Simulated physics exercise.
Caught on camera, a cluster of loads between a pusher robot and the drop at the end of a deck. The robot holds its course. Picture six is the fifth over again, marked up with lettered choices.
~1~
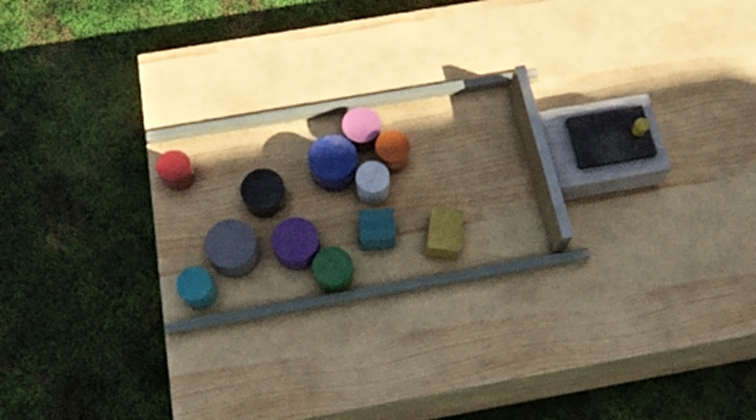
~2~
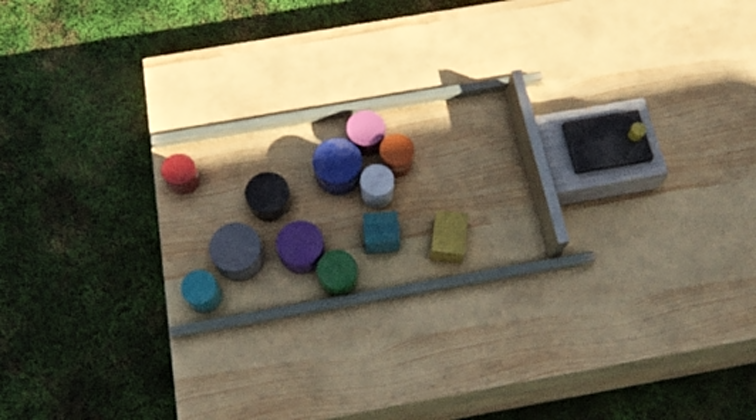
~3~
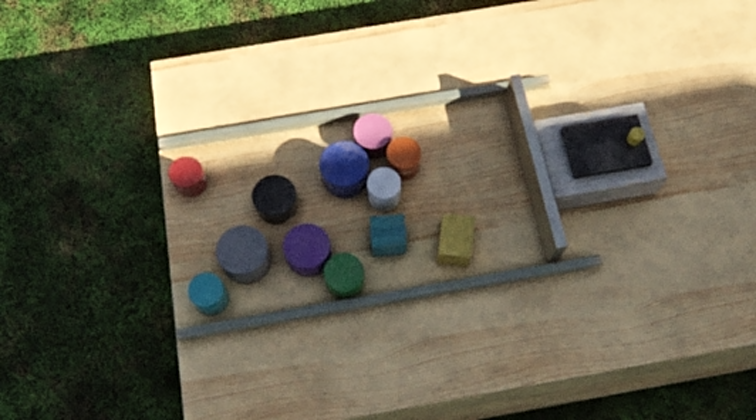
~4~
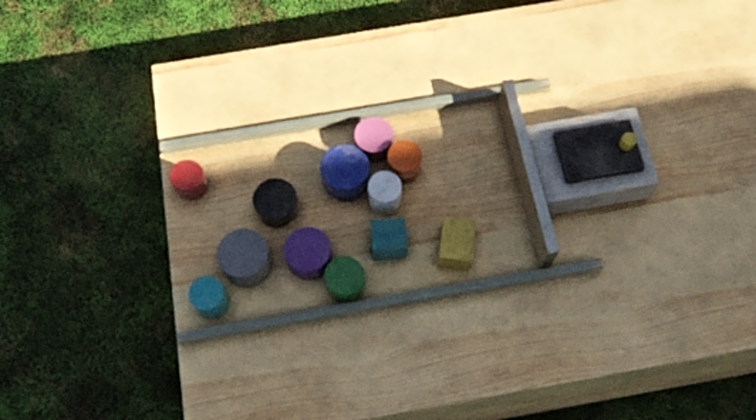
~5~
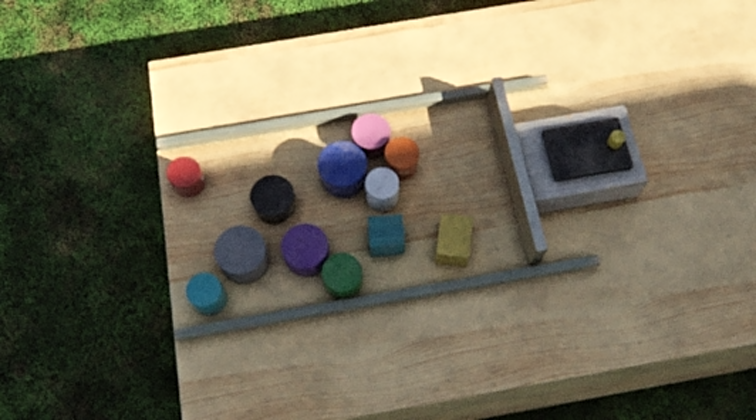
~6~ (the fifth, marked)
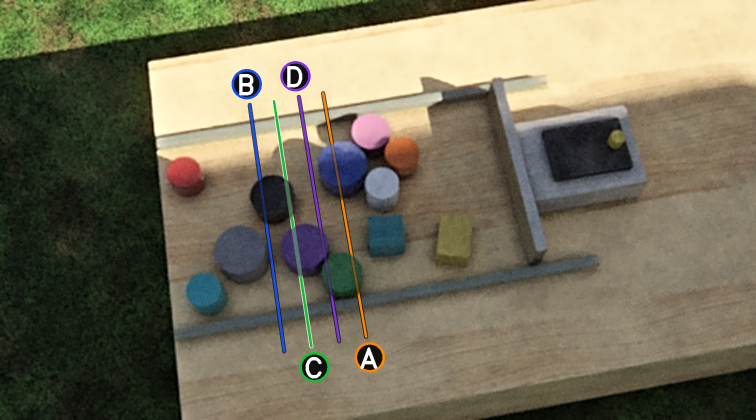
A grey pusher robot with a wide blade edging slightly left along a wooden deck towards a cluster of unmoving coloured objects.
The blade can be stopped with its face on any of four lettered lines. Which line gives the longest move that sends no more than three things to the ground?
Line B.
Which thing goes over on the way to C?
The grey canister goes over.
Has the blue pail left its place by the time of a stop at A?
By then, yes.
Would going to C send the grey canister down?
Yes.
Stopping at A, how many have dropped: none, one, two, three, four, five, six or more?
The count is none.
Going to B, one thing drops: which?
It is the grey canister.
On the copy, A at (343, 208); B at (266, 221); C at (292, 217); D at (318, 212).
On B. First, robot (492, 165); yellow crate (418, 248); turquoise parcel (381, 237).
Then, robot (401, 180); grey canister (202, 256); black pail (243, 213).
Finally, robot (330, 192); grey canister over the edge; red pail (164, 176); one fallen.
By contrast, A is within the limit but short; C is within the limit but short; D is within the limit but short.
